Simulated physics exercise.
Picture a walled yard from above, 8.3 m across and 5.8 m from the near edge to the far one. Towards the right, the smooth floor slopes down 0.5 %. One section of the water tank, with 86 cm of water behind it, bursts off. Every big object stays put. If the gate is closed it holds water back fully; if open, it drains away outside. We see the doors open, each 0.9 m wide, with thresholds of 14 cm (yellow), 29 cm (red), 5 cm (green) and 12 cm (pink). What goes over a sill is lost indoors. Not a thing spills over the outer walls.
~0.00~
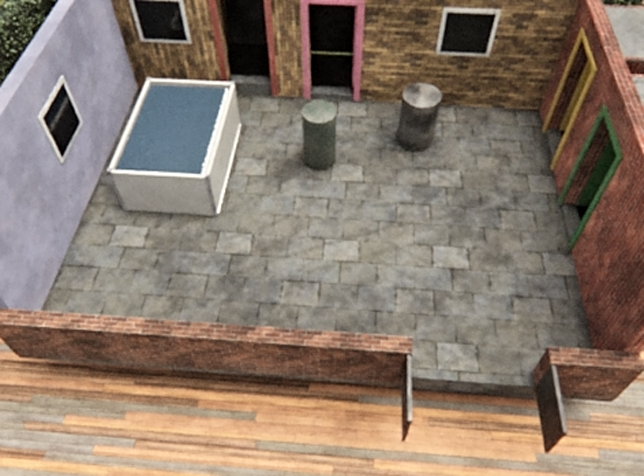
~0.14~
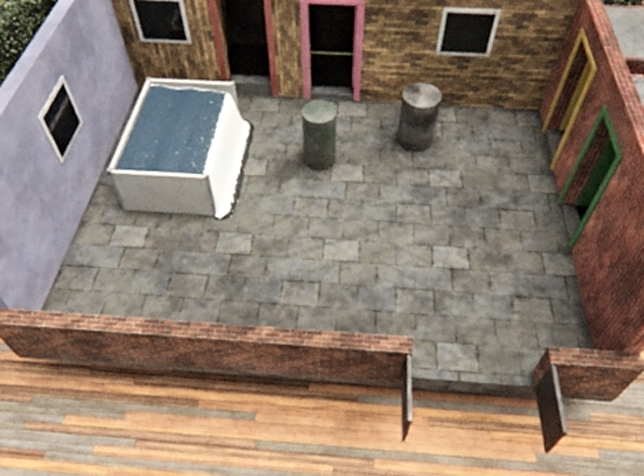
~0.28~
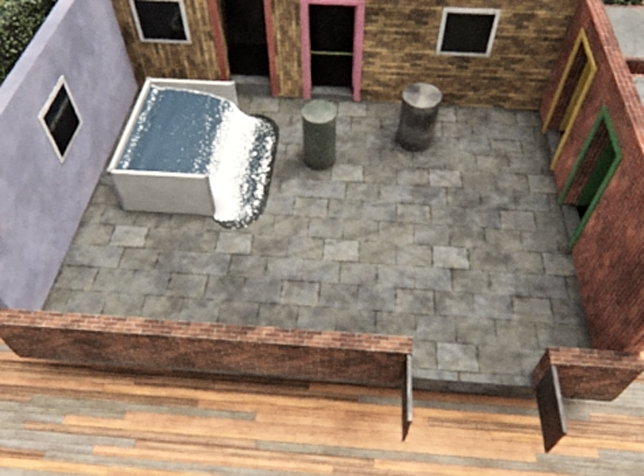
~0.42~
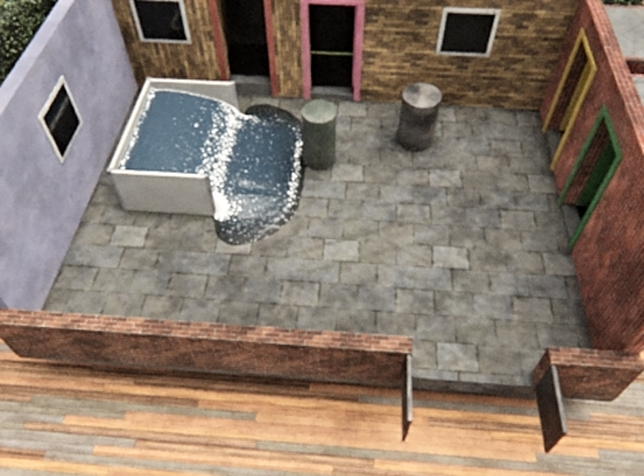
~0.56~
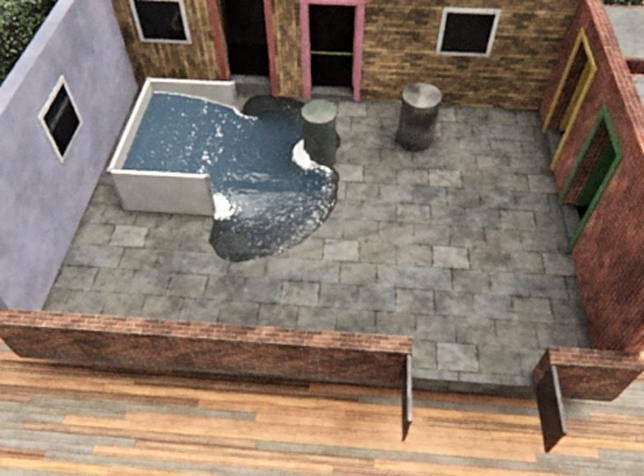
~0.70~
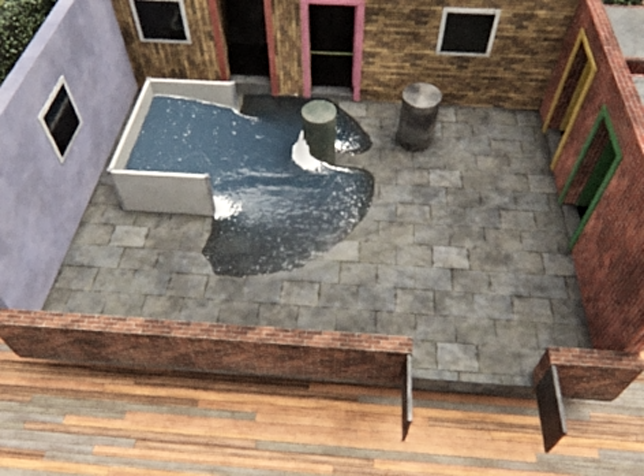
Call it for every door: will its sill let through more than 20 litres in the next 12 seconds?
Yellow door - it will, red door - it will not, green door - it will, pink door - it will.
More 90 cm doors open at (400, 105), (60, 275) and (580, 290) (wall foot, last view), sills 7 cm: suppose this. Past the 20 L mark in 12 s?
Result in order - more than that, not enough, more than that.
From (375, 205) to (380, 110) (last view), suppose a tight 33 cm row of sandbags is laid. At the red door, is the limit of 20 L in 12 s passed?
Red: Within it.
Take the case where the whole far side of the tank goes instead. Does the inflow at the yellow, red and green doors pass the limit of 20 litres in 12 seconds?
So yellow stays lower, red tops it, green tops it.
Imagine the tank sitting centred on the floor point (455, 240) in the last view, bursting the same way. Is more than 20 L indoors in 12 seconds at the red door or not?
Then, at red, it's within bounds.
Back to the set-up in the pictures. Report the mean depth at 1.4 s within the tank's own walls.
Roughly 30 cm on average.
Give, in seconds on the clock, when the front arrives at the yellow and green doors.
Arrival: Yellow 2.0 s, green 1.6 s.
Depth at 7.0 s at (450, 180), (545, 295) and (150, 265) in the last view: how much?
Taking the spots in order: 6 cm, 10 cm, 0 cm.
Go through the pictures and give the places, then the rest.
The water tank at (177, 128) is whole and still, 86 cm deep, in the first picture.
The front is at (218, 217), 1.3 m from the gap at (224, 154); 0.6 m2 of floor is under water; 86 cm left at the back of the water tank, in the second picture.
Water pours out at (225, 155) and has run 1.5 m, to (241, 224); typically 15 cm deep outside, 79 cm at the water tank's back, in the third picture.
The front is at (263, 234), 1.8 m from the gap at (225, 157); 4.1 m2 of floor is under water; 73 cm left at the back of the water tank, in the fourth picture.
The front is at (279, 249), 2.2 m from the gap at (225, 157); 6.5 m2 of floor is under water; 71 cm left at the back of the water tank, in the fifth picture.
Water pours out at (225, 157) and has run 2.7 m, to (364, 208); typically 8 cm deep outside, 63 cm at the water tank's back, in the sixth picture.
After 1.4 s water covers 45 % of the floor and is deepest (50 cm) near (299, 161); yellow door not reached, red door 4 cm at the sill, 0 L in, green door not reached, pink door 17 cm at the sill, 0 L in.
After 2.2 s water covers 65 % of the floor and is deepest (32 cm) near (537, 112); yellow door 16 cm at the sill, 0 L in, red door 2 cm at the sill, 0 L in, green door 12 cm at the sill, 50 L in, pink door 27 cm at the sill, 42 L in.
After 3.5 s water covers 70 % of the floor and is deepest (26 cm) near (540, 124); yellow door 22 cm at the sill, 45 L in, red door 4 cm at the sill, 0 L in, green door 18 cm at the sill, 150 L in, pink door 16 cm at the sill, 103 L in.
After 7.0 s water covers 80 % of the floor and is deepest (14 cm) near (583, 374); yellow door 9 cm at the sill, 65 L in, red door 3 cm at the sill, 0 L in, green door 9 cm at the sill, 258 L in, pink door 5 cm at the sill, 110 L in.
After 12.0 s water covers 100 % of the floor and is deepest (8 cm) near (98, 232); yellow door 6 cm at the sill, 65 L in, red door 2 cm at the sill, 0 L in, green door 7 cm at the sill, 290 L in, pink door 4 cm at the sill, 110 L in.
